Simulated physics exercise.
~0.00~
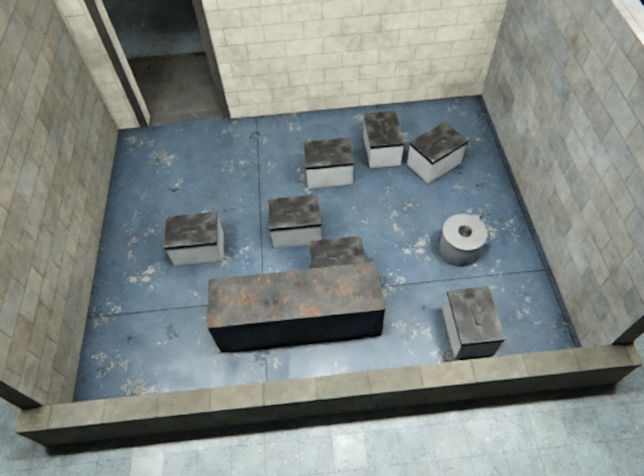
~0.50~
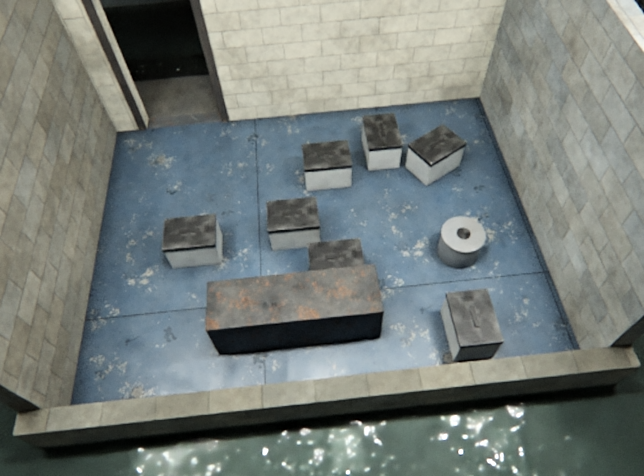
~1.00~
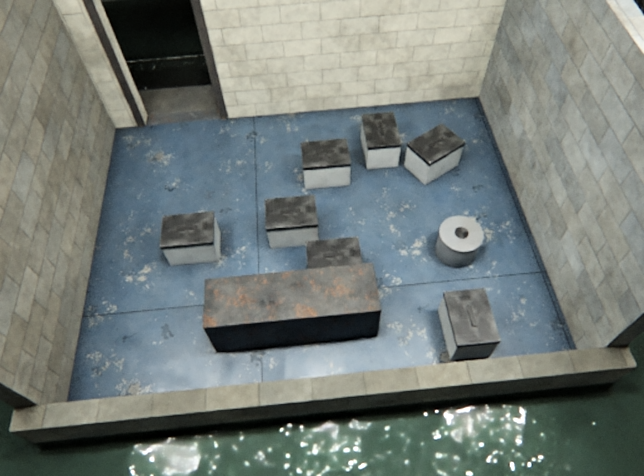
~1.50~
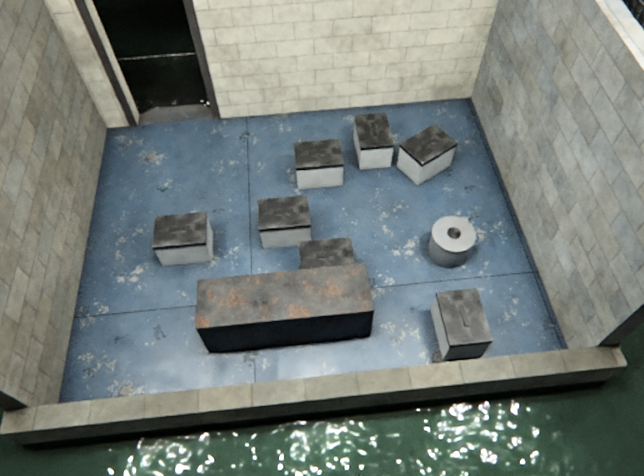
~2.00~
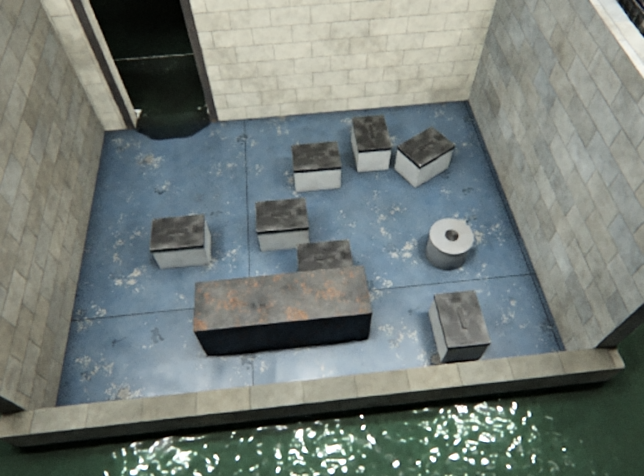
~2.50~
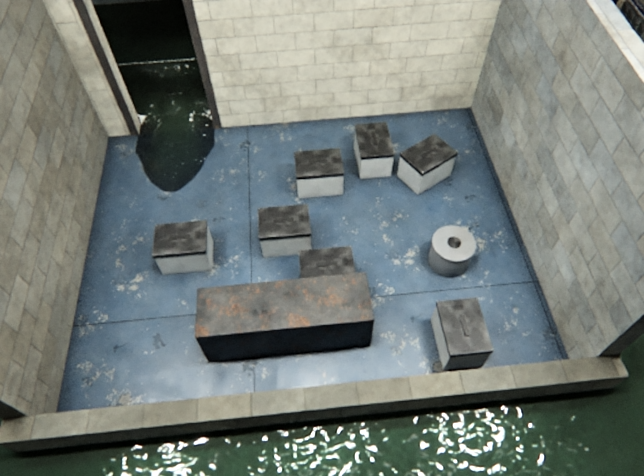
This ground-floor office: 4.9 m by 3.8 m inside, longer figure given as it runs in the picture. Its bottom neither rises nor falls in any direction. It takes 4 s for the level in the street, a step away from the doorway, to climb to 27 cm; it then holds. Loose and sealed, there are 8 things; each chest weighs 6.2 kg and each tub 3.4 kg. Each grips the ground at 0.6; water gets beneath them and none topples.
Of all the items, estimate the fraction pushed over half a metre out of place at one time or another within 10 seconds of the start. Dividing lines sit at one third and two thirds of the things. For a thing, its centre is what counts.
My call: One to two thirds of them.
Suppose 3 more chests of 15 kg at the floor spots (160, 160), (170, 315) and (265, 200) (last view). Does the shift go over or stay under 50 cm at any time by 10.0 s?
Above the limit, then above the limit, then above the limit.
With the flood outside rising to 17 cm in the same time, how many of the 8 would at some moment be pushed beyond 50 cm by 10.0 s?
3.
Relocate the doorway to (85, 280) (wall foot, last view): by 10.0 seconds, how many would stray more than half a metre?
The count would be 7.
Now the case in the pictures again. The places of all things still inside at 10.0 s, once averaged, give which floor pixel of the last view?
Around (407, 226).
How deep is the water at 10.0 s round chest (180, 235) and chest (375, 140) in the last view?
Depth approx. 14 cm / 2 cm.
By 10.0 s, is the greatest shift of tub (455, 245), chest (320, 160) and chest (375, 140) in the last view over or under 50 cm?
So that's beyond it for the first, inside it for the second and inside it for the last.
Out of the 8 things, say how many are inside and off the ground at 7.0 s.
Count: 2.
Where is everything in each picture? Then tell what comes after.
In the first frame, a chest at (337, 254), on the bottom; a chest at (439, 141) rests on the ground; 0.0 m2 under water; 0 of 8 have shifted.
In the second frame, a chest at (336, 257) rests on the ground; a chest at (437, 143), on the bottom; 0.0 m2 under water; 0 of 8 have shifted.
In the third frame, a chest at (334, 255), on the bottom; a chest at (436, 143) rests on the ground; water covers 0.0 m2; 0 of 8 have shifted.
In the fourth frame, a chest at (327, 255) rests on the ground; a chest at (429, 143), on the bottom; water covers 0.0 m2; 0 of 8 have shifted.
In the fifth frame, a chest at (325, 258) rests on the ground; a chest at (426, 146) rests on the ground; 0.1 m2 under water; 0 of 8 have shifted.
In the sixth frame, a chest at (327, 264), on the bottom; a chest at (429, 153), on the bottom; 0.7 m2 under water; 0 of 8 have shifted.
After 3.5 s 0 of 8 are over 50 cm from their spots; 0 afloat.
After 4.5 s 0 of 8 are over 50 cm from their spots; 0 afloat.
After 7.0 s 3 of 8 are over 50 cm from their spots; 2 afloat.
After 10.0 s 4 of 8 are over 50 cm from their spots, and 5 have been at some point; 6 afloat.
